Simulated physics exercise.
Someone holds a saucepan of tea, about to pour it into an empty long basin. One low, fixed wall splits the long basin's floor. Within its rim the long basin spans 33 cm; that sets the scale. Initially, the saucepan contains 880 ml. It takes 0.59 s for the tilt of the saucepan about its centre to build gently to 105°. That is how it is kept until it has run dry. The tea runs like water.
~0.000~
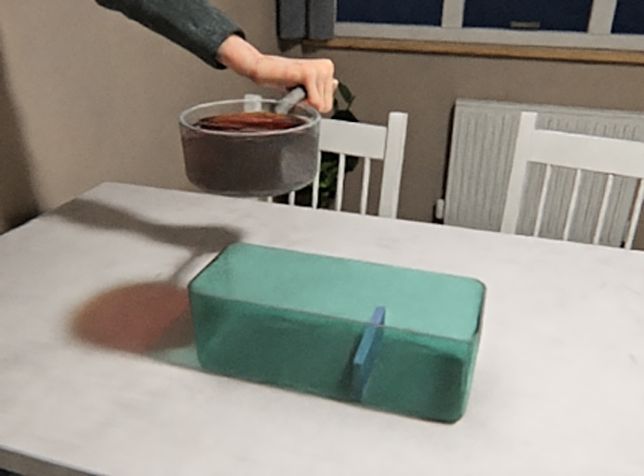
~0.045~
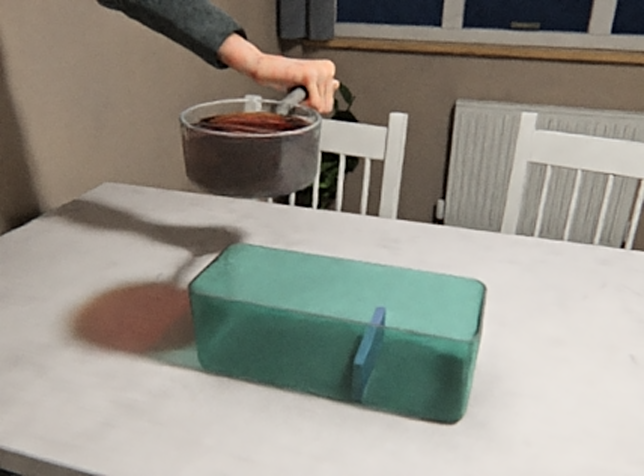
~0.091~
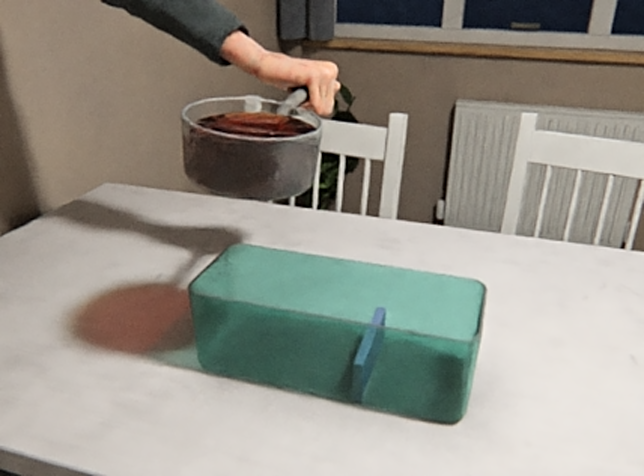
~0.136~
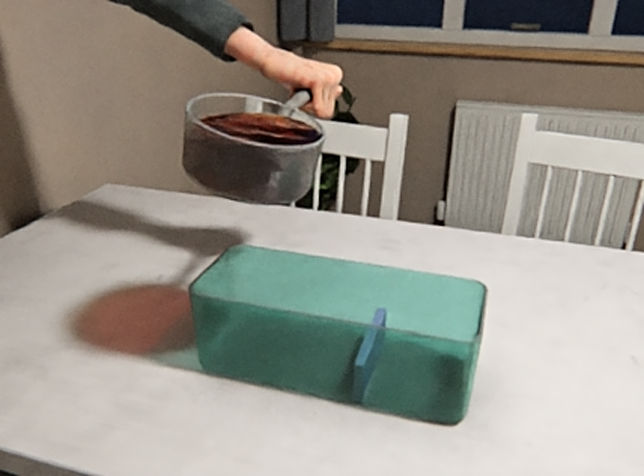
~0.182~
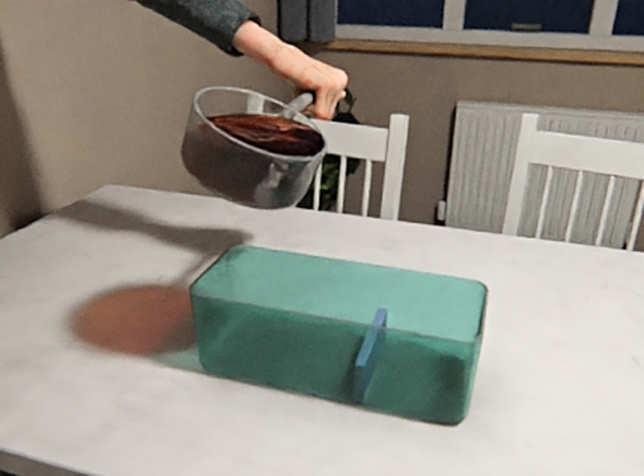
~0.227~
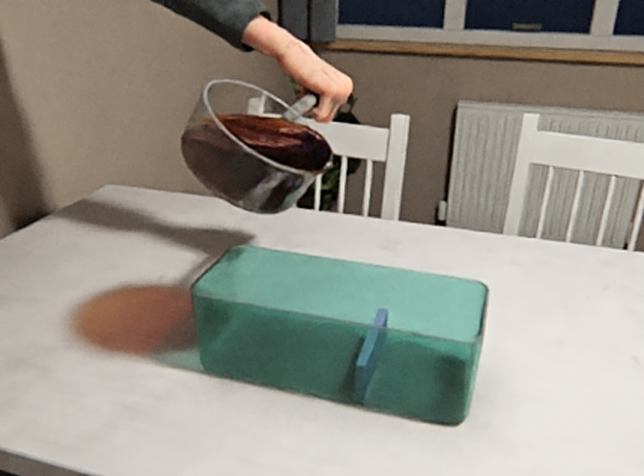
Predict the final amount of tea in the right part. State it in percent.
The right part ends with roughly 27 per cent.
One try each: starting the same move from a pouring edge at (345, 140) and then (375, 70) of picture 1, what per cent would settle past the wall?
I'd say 45 percent on the first go, 70 percent on the next.
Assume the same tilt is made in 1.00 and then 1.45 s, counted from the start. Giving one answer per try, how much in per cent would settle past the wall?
Try 1: 45 %; try 2: 55 %.
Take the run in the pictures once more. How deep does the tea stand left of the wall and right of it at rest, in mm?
Some 22 mm on the left and some 16 mm on the right.
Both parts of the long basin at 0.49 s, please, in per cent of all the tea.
Lab note: Left near 14, right near 16.
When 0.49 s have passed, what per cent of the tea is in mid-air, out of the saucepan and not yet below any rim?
Close to 50 per cent, I'd say.
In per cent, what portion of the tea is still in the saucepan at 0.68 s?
What remains is about 4 percent of it all.
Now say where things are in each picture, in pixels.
In the first picture, it leans 0°; its right rim is at (315, 123); the tea meets the walls at (195, 121) and (315, 132); the long basin's rim runs from (209, 265) to (483, 311); the wall's top is at (370, 333).
In the second picture, it leans 2°; its right rim is at (316, 125); the tea meets the walls at (196, 121) and (316, 134).
In the third picture, it leans 6°; its right rim is at (318, 132); the tea meets the walls at (196, 120) and (317, 136).
In the fourth picture, it leans 13°; its right rim is at (321, 142); the tea meets the walls at (197, 121) and (320, 140).
In the fifth picture, it leans 23°; its right rim is at (322, 155); the tea meets the walls at (198, 121) and (324, 148); 1 per cent is over the edge.
In the sixth picture, it leans 34°; its right rim is at (321, 168); the tea meets the walls at (196, 121) and (311, 150); 6 per cent is over the edge.
After 0.49 s the tilt is 97° and 20 per cent is still to pour, 13 is left of the wall and 17 right of it.
After 0.68 s the tilt is 105° and 4 per cent is still to pour, 60 is left of the wall and 25 right of it.
After 0.87 s the tilt is 105° and 0 per cent is still to pour, 61 is left of the wall and 26 right of it.
After 1.09 s the tilt is 105° and 0 per cent is still to pour, 63 is left of the wall and 27 right of it.
In the end 63 per cent lies left of the wall, 27 right of it and 10 outside.
